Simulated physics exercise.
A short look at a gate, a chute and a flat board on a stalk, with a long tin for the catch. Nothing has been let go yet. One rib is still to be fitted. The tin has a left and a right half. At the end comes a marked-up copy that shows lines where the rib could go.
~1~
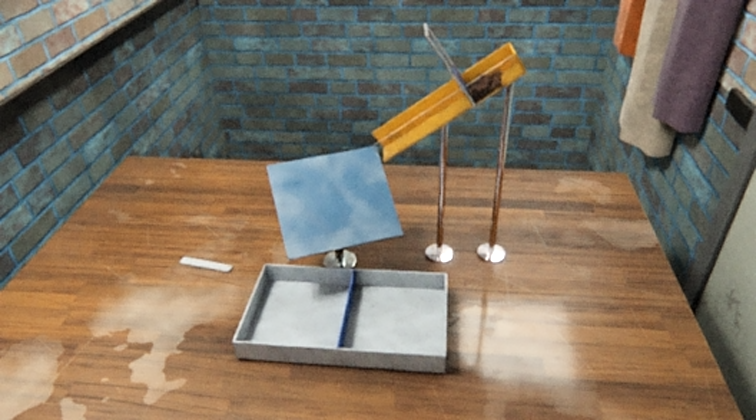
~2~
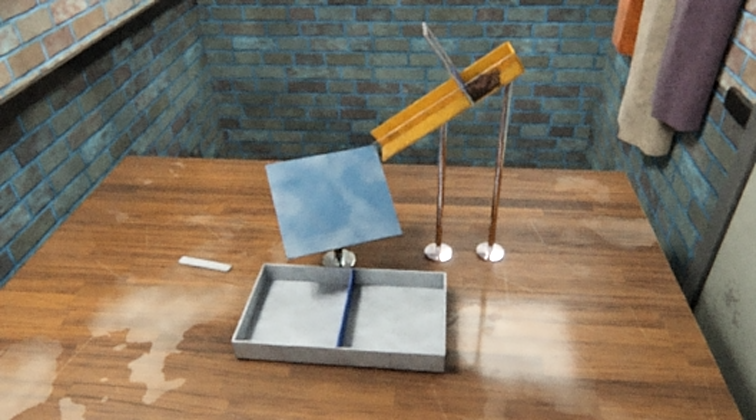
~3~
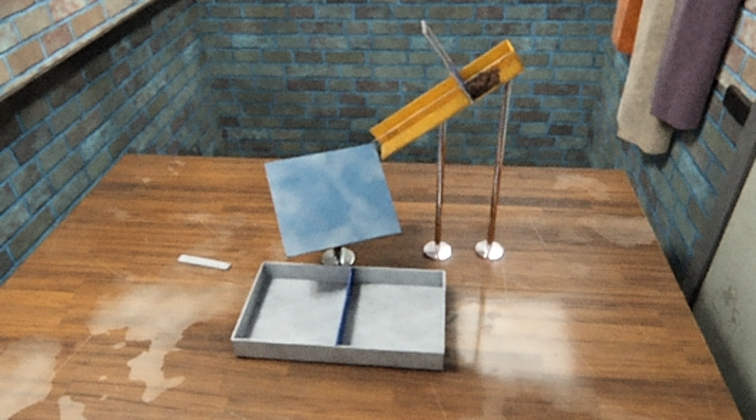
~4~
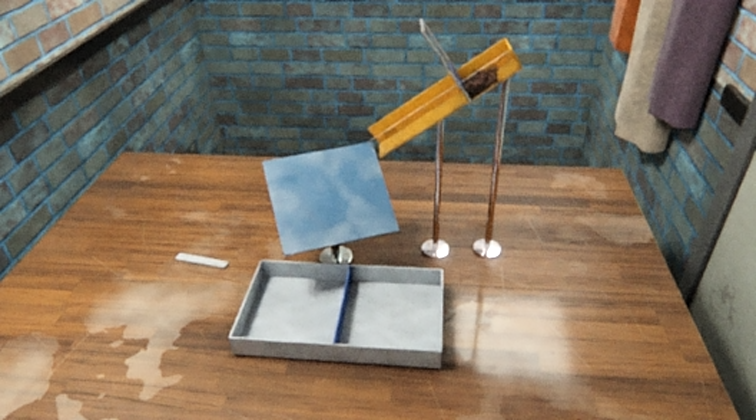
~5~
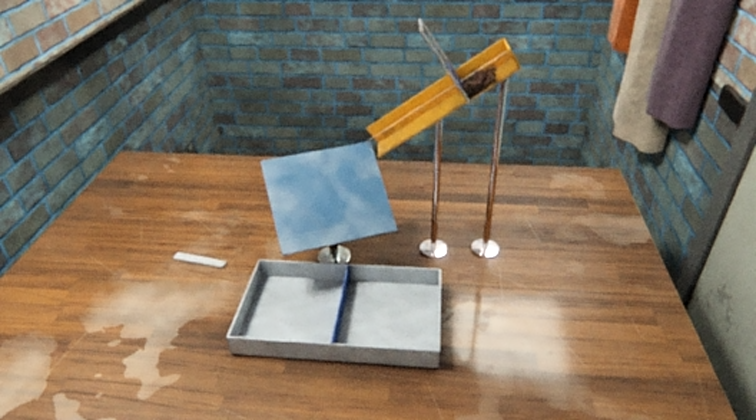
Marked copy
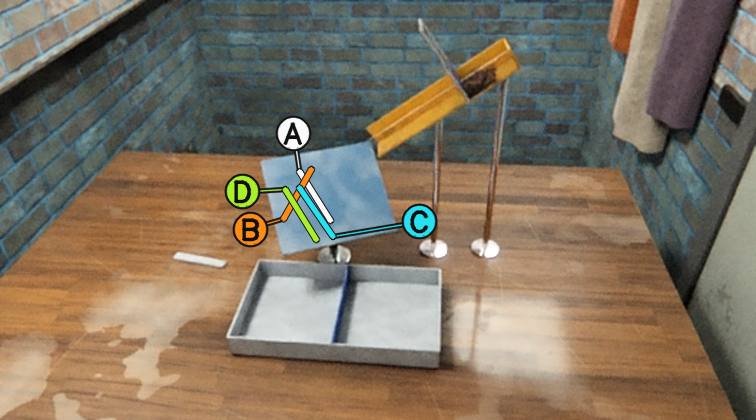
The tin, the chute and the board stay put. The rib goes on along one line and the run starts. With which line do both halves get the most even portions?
D.
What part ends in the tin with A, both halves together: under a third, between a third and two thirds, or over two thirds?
It is over two thirds.
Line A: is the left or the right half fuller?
Right.
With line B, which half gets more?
More lands on the left.
On the marked copy, line A from (299, 171) to (330, 220); line B from (311, 169) to (283, 218); line C from (299, 187) to (333, 236); line D from (285, 189) to (316, 239).
With A, of what is caught, a small part in the left half, nearly all in the right.
With B, of what is caught, most in the left half, about a quarter in the right.
With C, of what is caught, a small part in the left half, nearly all in the right.
With D, of what is caught, about two thirds in the left half, about a third in the right.
